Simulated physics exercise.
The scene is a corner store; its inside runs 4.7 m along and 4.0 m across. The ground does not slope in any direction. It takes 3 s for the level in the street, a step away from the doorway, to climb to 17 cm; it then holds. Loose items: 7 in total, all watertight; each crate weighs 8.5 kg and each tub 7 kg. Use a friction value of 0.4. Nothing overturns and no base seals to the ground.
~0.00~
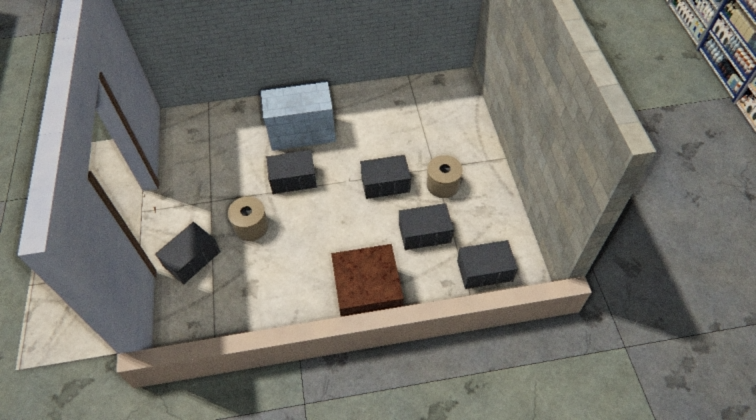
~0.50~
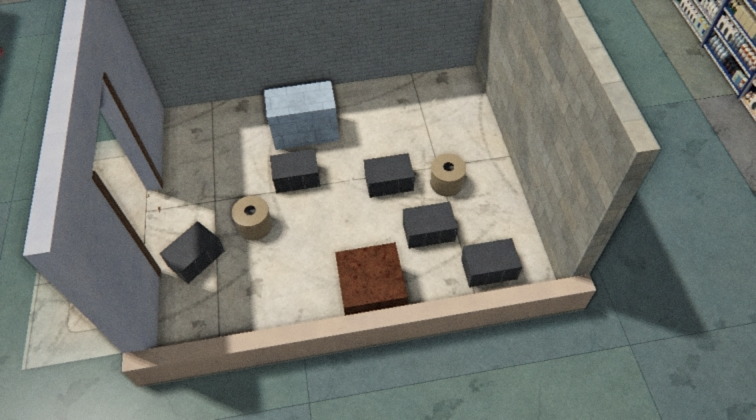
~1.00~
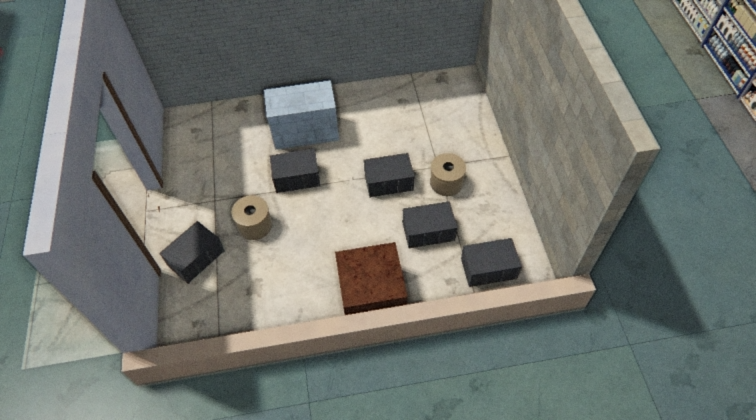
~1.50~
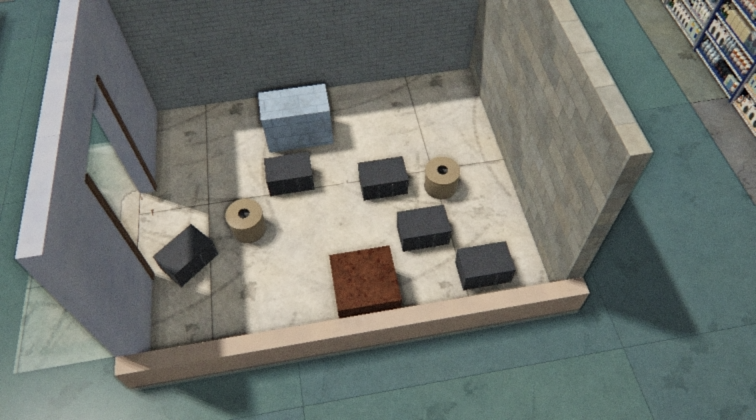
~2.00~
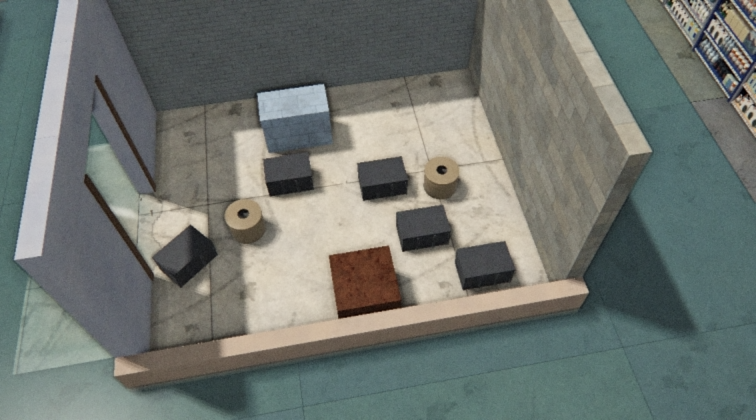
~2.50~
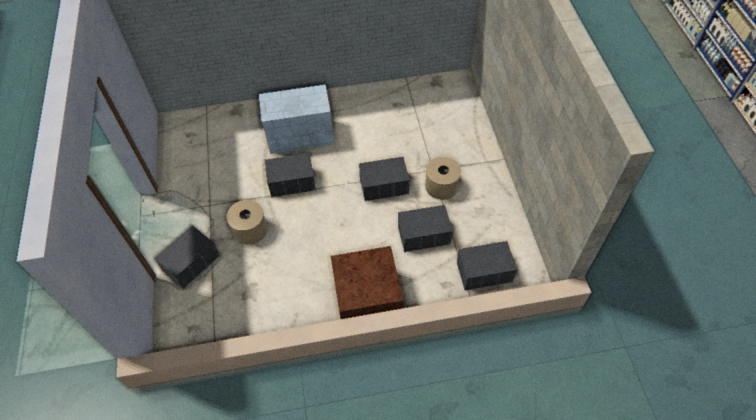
The clip shows a small walled room from above, with dark crates, tan cylinders and reddish-brown and pale blue blocks staying still while the ground outside turns from grey to teal and a little water appears inside the doorway.
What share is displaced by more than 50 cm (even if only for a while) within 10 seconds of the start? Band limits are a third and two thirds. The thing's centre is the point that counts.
It looks set to land in the top band, two thirds and beyond.
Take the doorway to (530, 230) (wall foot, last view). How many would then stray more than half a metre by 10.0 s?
6.
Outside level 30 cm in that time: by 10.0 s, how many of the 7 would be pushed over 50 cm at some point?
In that case the number is 7.
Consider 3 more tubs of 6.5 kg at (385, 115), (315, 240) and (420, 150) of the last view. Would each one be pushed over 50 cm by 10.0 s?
First stays within it, second exceeds it, third exceeds it.
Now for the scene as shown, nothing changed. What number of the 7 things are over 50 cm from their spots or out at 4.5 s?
3 in all.
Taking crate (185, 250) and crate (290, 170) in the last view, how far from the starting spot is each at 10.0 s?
In turn: 80 cm, 300 cm.
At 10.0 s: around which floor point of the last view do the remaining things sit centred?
Roughly at (437, 192).
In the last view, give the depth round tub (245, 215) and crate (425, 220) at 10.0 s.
Some 9 cm at the first, some 10 cm at the second.
After 3.5 s 0 of 7 are over 50 cm from their spots; 0 afloat.
After 4.5 s 3 of 7 are over 50 cm from their spots; 0 afloat.
After 7.0 s 4 of 7 are over 50 cm from their spots; 3 afloat.
After 10.0 s 6 of 7 are over 50 cm from their spots, and 6 have been at some point; 7 afloat.
